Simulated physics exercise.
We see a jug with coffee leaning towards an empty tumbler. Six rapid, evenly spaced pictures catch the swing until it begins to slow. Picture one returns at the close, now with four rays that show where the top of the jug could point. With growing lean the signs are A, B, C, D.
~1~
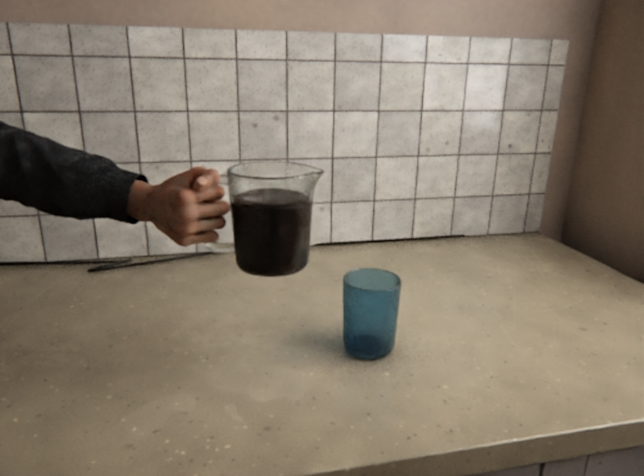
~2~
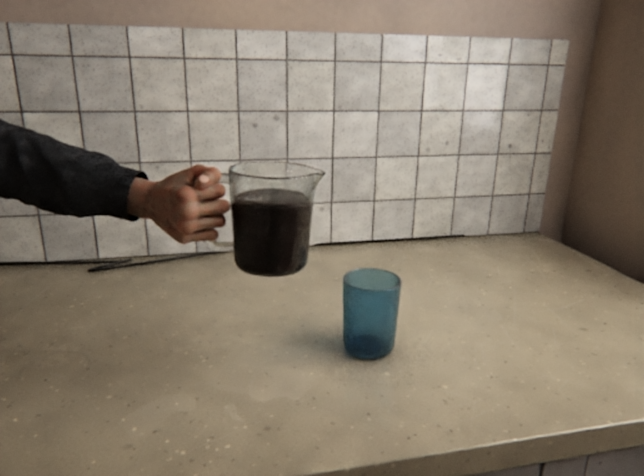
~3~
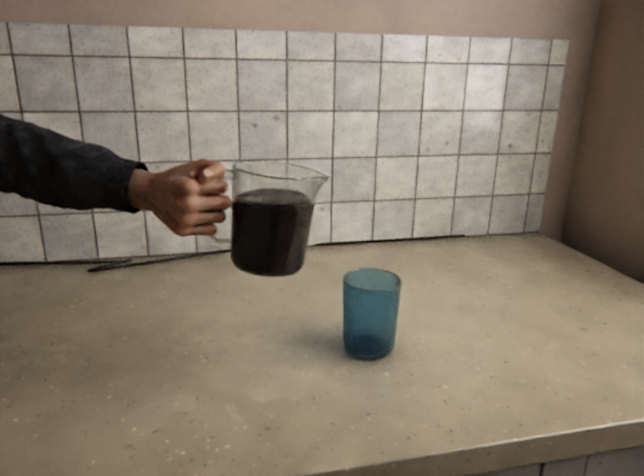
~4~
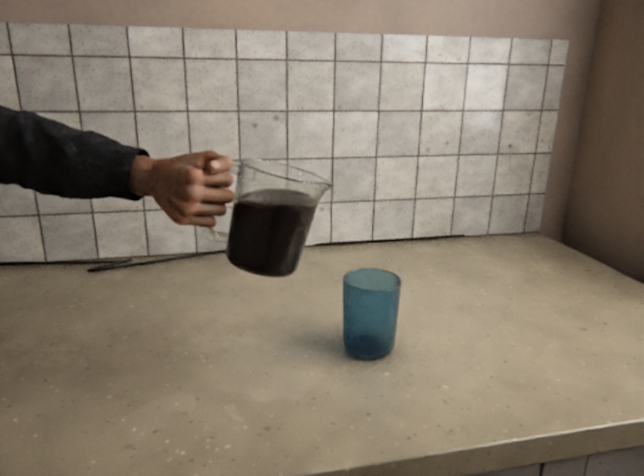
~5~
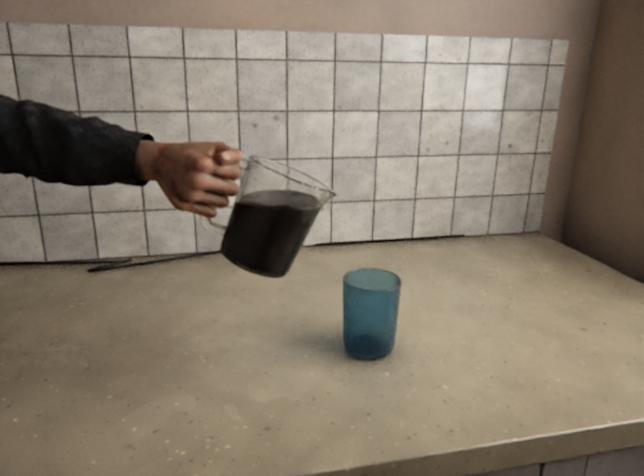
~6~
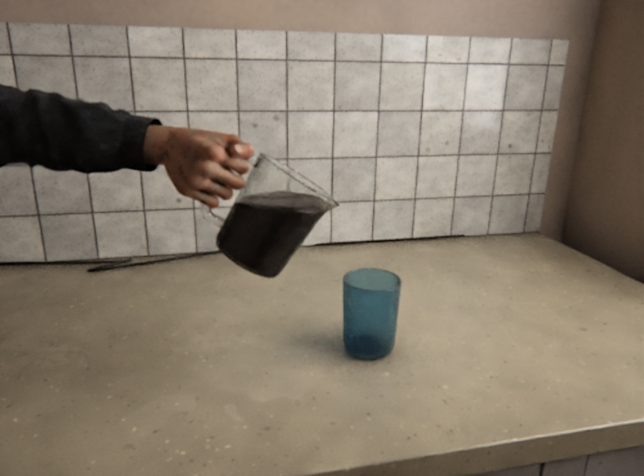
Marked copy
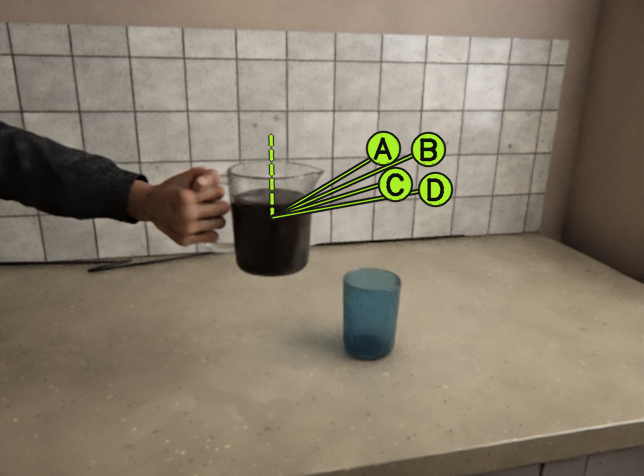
A hand tilts a glass jug of dark coffee rightward above an empty blue tumbler.
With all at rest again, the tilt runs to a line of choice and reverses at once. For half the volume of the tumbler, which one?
Use tilt A.
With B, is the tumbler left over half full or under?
Over.
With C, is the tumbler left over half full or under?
Over half.
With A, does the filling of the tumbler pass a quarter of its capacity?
Yes, it does.
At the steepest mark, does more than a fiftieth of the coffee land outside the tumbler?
Yes, it does.
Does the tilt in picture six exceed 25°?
Yes.
In lime, A at (369, 159); B at (412, 155); C at (378, 185); D at (418, 191).
Choosing A, the tumbler ends with about 49 % of what it can hold.
Choosing B, the tumbler ends with about 70 % of what it can hold.
Choosing C, the tumbler ends with about 82 % of what it can hold; 6 % of the coffee is spilt.
Choosing D, the tumbler ends with about 95 % of what it can hold; 11 % of the coffee is spilt.
